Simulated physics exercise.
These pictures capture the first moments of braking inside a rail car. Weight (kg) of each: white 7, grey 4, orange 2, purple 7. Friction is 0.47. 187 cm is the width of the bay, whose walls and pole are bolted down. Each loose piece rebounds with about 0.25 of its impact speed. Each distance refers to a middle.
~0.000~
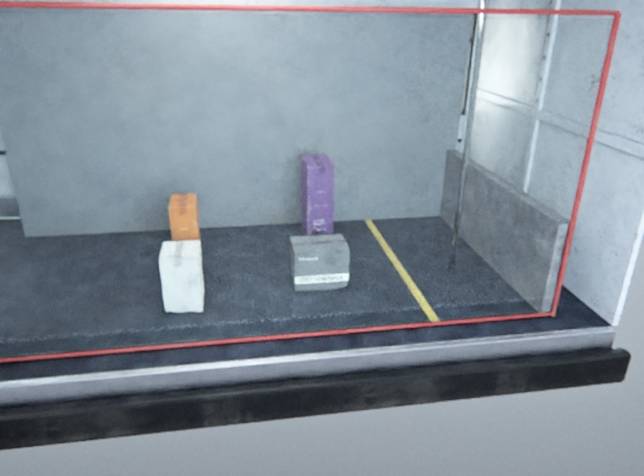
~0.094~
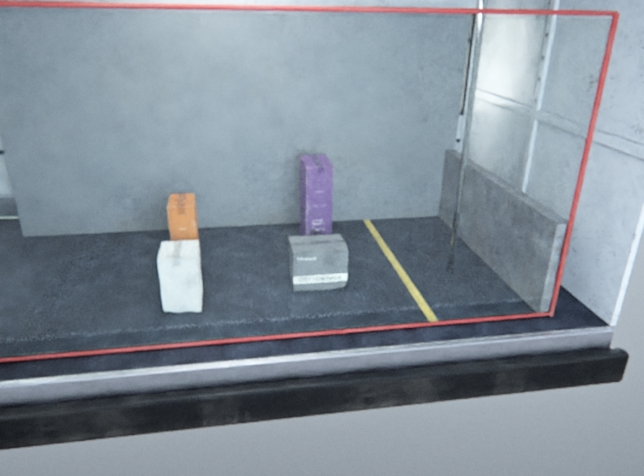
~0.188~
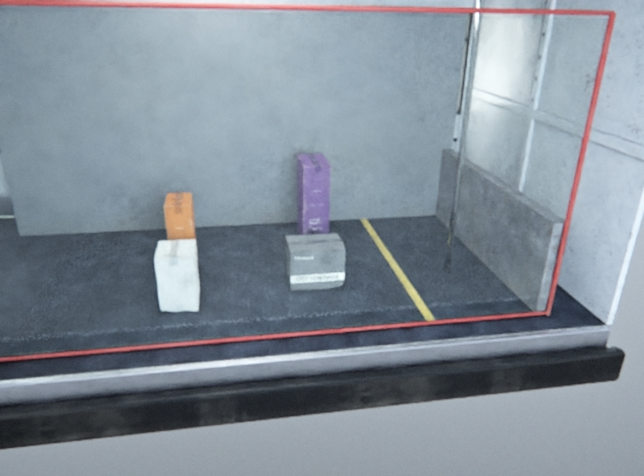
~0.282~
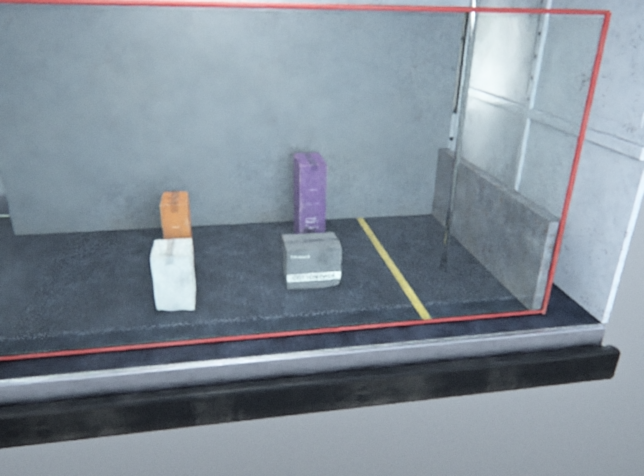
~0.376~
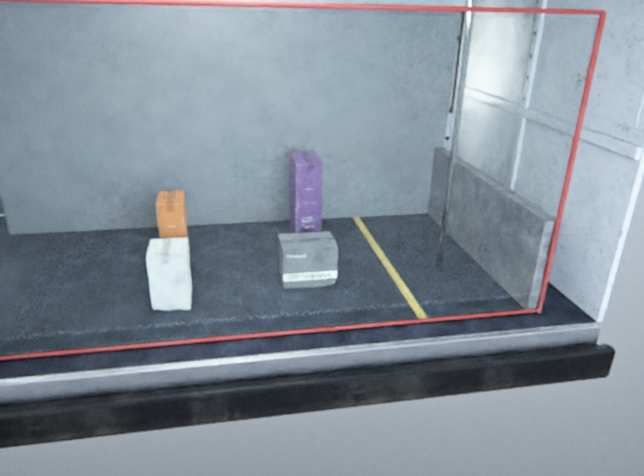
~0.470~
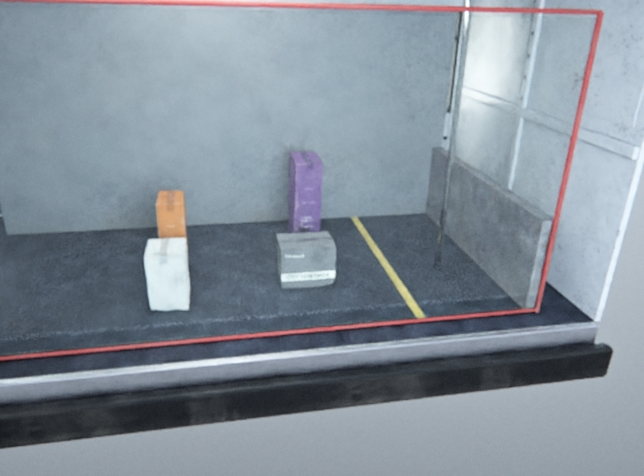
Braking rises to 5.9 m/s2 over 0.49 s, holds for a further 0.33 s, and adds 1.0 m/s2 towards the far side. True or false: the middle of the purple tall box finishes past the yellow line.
True.
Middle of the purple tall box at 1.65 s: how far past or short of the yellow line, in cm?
About 20 cm past.
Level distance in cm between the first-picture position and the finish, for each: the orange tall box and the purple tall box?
For the orange tall box it is 70, for the purple tall box it is 80.
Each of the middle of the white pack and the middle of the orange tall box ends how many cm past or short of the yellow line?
The white pack ends 140 cm short and the orange tall box ends 100 cm short.
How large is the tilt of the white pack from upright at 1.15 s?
I'd say it leans about 0 degrees.
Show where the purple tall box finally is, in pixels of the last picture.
Somewhere about (388, 225) in the final view.
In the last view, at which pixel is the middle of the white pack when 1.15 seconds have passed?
Pixel in the last view at that time: About (208, 268).
After 0.75 s the purple tall box is 42 cm short of the yellow line, tilted 25°, near (323, 199) in the last picture's view; the orange tall box 147 cm short of the yellow line, tilted 30°.
After 1.15 s the purple tall box is 13 cm past the yellow line, tilted 85°, near (382, 221) in the last picture's view.
After 1.65 s the purple tall box is 18 cm past the yellow line, tilted 90°, near (388, 225) in the last picture's view.
When all is still (1.9 s), white pack stops short of the yellow line; grey carton stops short of the yellow line; orange tall box stops short of the yellow line; purple tall box crosses the yellow line.
